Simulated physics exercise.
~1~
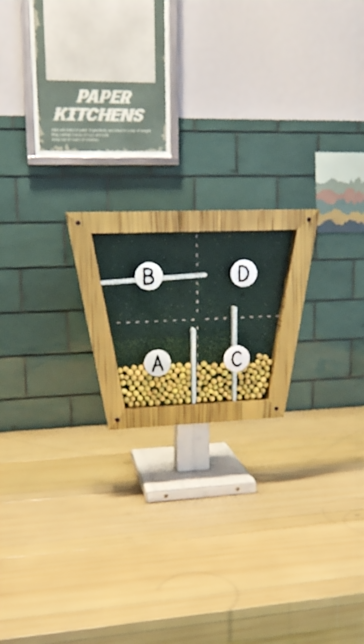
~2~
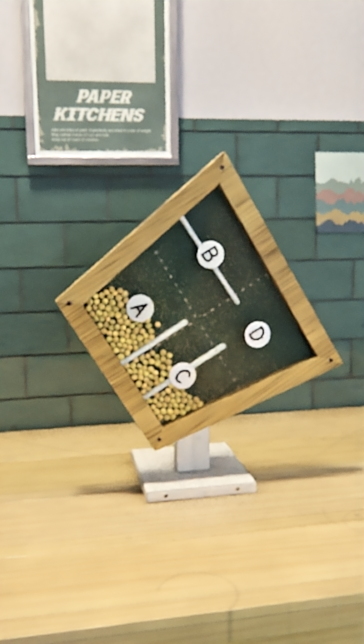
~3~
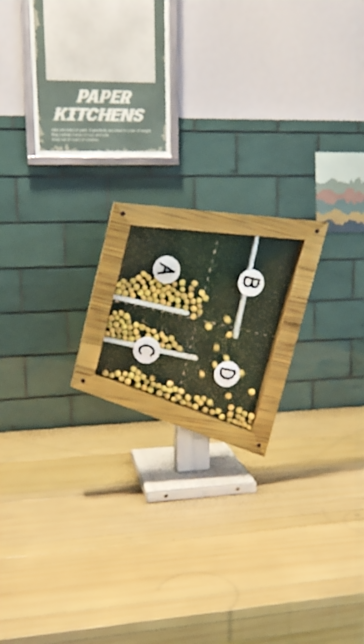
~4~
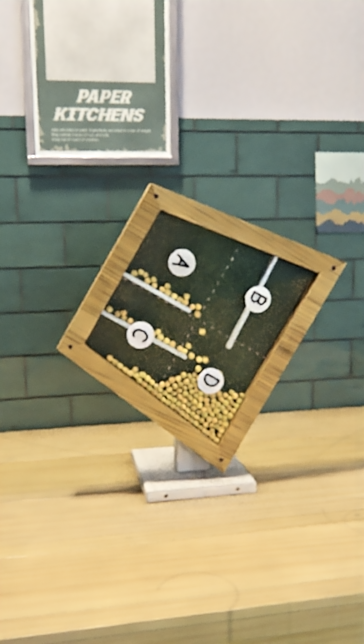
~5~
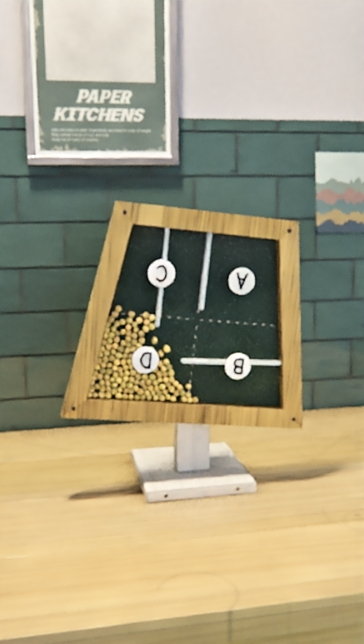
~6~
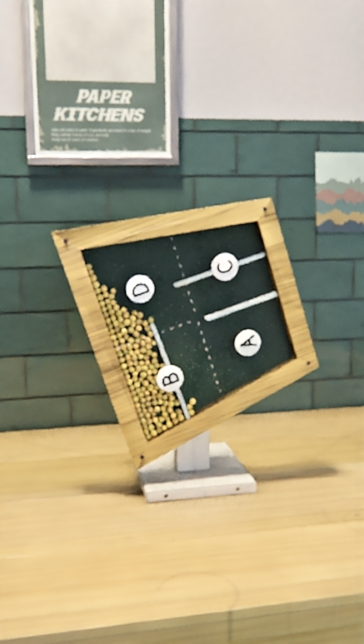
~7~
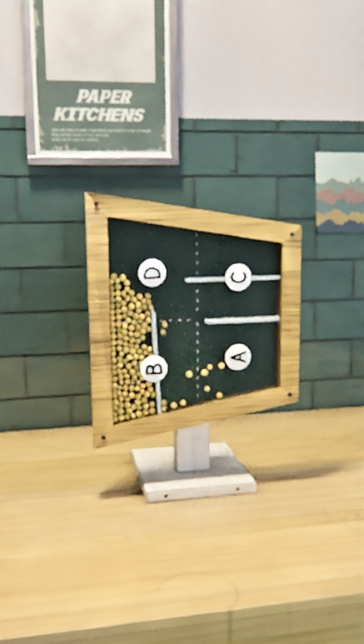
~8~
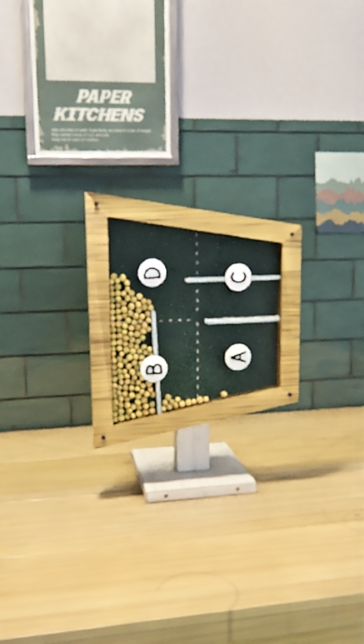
Wood-framed case of yellow beans turning clockwise on a white stand, beans spilling between lettered quarters and settling mostly beside B.
